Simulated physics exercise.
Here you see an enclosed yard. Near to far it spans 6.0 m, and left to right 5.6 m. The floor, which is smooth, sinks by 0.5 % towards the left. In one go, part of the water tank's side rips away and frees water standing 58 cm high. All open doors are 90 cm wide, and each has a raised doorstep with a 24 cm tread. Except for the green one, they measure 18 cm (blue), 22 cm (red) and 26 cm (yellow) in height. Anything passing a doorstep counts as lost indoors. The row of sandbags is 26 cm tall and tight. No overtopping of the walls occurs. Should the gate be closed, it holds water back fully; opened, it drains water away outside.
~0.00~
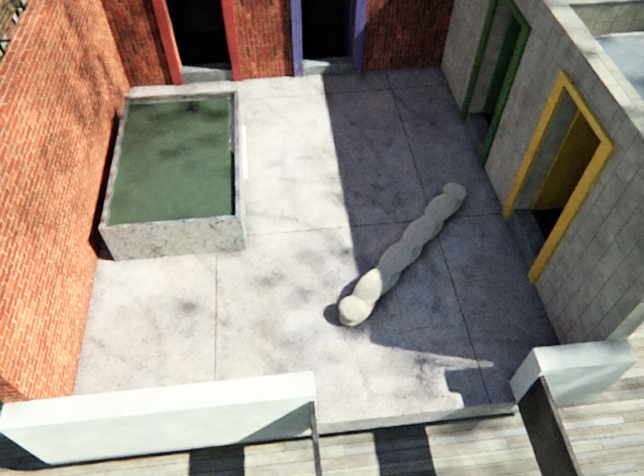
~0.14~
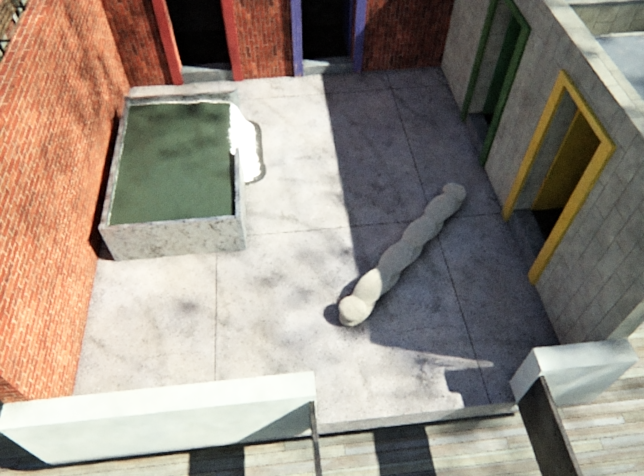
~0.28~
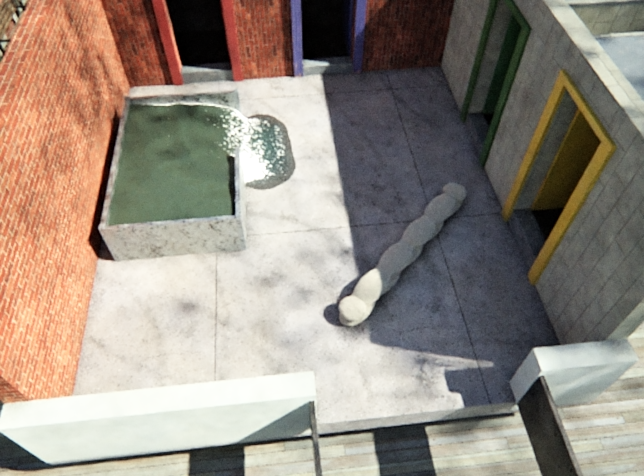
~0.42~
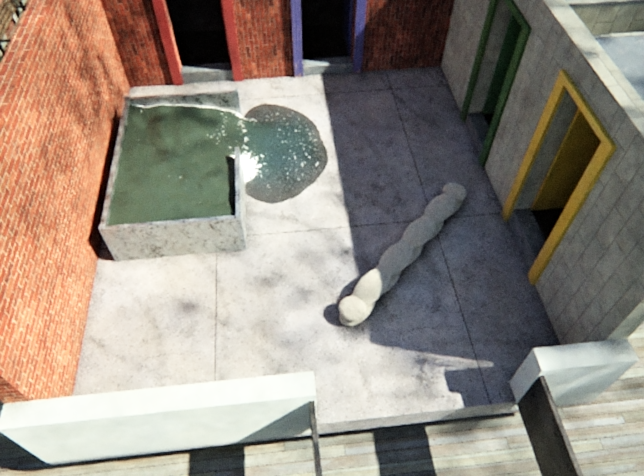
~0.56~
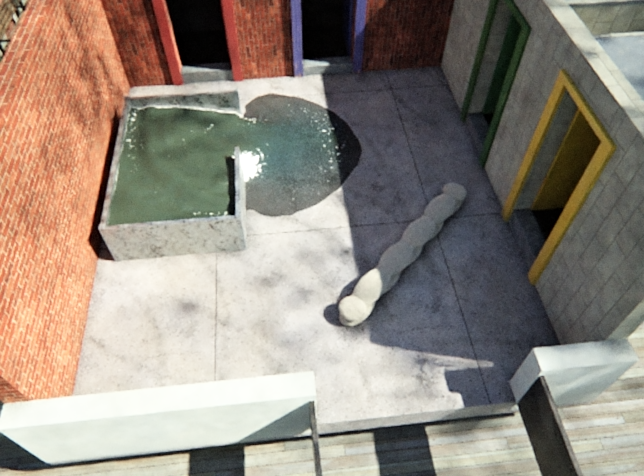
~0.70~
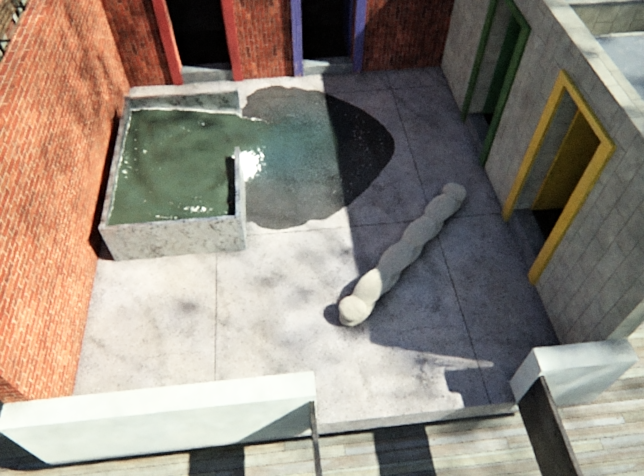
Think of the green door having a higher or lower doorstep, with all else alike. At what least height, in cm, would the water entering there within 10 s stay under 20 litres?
At about 18 cm.
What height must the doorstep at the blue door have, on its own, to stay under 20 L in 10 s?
At the blue door you'd want roughly 12.5 cm.
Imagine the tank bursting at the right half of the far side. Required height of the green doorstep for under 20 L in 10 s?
Some 7.0 centimetres.
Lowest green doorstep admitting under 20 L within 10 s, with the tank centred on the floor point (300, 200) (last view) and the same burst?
Then about 29 centimetres at the least.
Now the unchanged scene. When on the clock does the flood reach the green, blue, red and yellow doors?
Arrival: Green 1.1 s, blue 1.1 s, red 2.8 s, yellow 2.2 s.
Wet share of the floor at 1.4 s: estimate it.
Approximately 35 % of it.
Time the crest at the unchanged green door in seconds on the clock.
2.0 s.
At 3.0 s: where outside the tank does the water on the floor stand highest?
(397, 83).
After 1.4 s water covers 35 % of the floor, deepest (34 cm) near (246, 135); 14 cm at the green door, 0 litres in over its 19 cm doorstep.
After 3.0 s water covers 50 % of the floor, deepest (32 cm) near (397, 83); 22 cm at the green door, 7 litres in over its 19 cm doorstep.
After 10.0 s water covers 95 % of the floor, deepest (16 cm) near (100, 253); 7 cm at the green door, 13 litres in over its 19 cm doorstep.
At the green door as built, the water arrived by 1.1 s and peaked near 23 cm at 2.0 s.
Run again over the same 10 s with other heights there, 53 litres in over 15 cm, 6 litres over 20.5 cm. The limit of 20 litres is kept from about 18 cm up.
